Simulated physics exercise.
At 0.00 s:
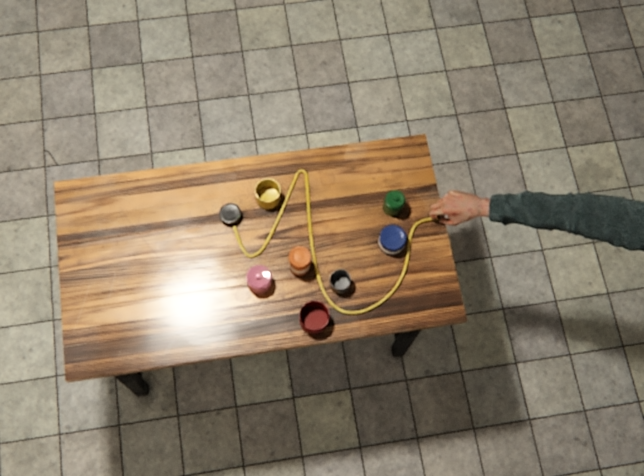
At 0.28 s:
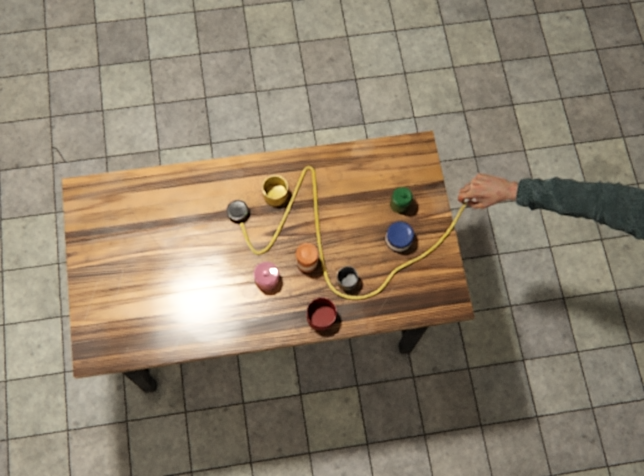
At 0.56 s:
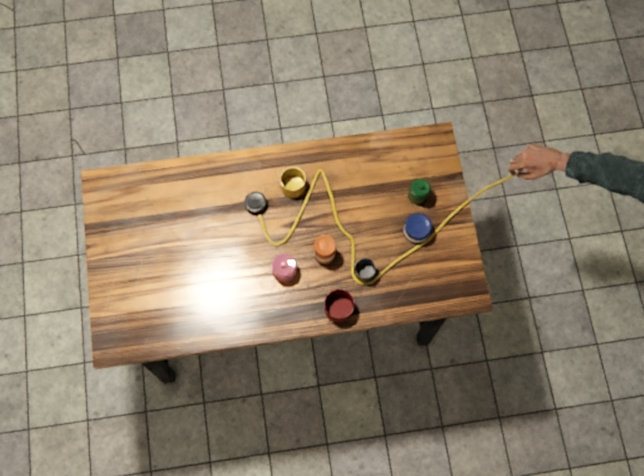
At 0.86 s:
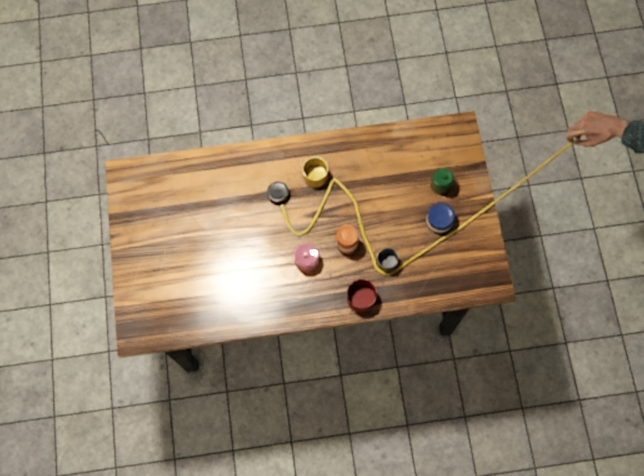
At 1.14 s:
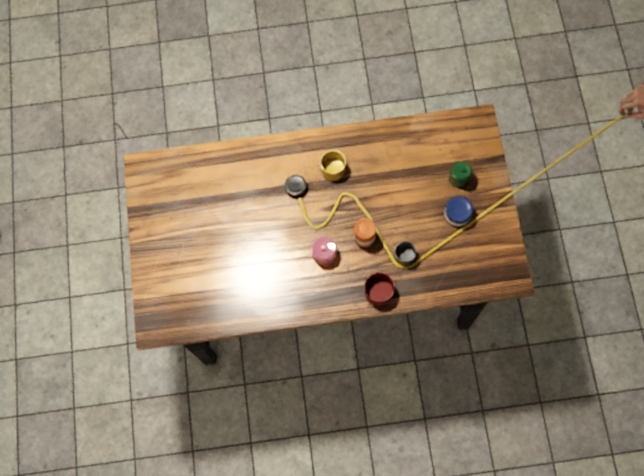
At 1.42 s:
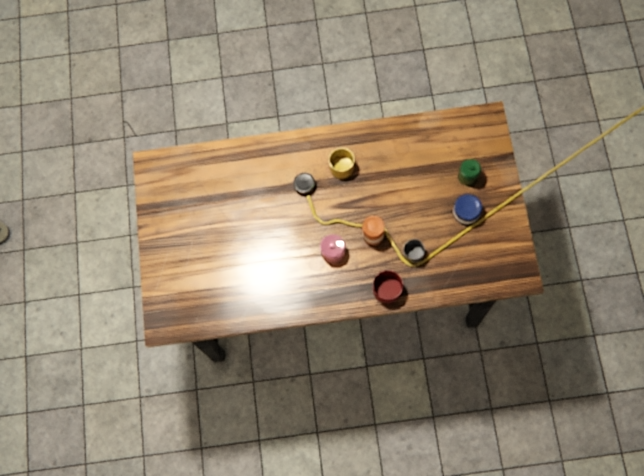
The video shows a hand drawing a slack yellow cable off the right side of a wooden table, straightening its bends among several colourful containers, while the small black reel at its other end stays in place on the tabletop.
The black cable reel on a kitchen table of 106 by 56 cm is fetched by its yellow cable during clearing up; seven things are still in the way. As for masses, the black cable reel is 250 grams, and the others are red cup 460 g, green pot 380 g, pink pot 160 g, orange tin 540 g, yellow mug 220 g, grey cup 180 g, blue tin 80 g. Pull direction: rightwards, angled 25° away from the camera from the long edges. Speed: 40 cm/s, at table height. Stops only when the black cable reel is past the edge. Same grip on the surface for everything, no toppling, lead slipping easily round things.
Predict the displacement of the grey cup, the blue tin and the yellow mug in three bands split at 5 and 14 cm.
Outcome: The grey cup goes a great distance, the blue tin goes a medium distance, the yellow mug scarcely budges.
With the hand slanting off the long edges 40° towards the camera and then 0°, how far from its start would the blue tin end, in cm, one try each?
It would shift around 0 cm the first time and around 5 cm the second time.
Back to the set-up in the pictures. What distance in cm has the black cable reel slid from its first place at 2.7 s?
Near enough 30 cm.
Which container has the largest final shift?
Looks like the grey cup.
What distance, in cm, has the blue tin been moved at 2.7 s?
Some 8 cm.
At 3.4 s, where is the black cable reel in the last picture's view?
About (508, 184).
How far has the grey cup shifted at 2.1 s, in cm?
By then it sits some 18 cm from where it started.
By 2.1 s the black cable reel has slid 8 cm, and the shifts are, grey cup 18 cm, blue tin 7 cm.
By 2.7 s the black cable reel has slid 30 cm, and the shifts are, grey cup 18 cm, blue tin 8 cm.
By 3.4 s the black cable reel has slid 55 cm, and the shifts are, grey cup 19 cm, blue tin 10 cm, green pot 2 cm.
By 3.8 s the black cable reel is off the top, and the shifts are, grey cup 19 cm at (430, 182), blue tin 10 cm at (452, 174), green pot 2 cm, yellow mug 0 cm at (341, 159).
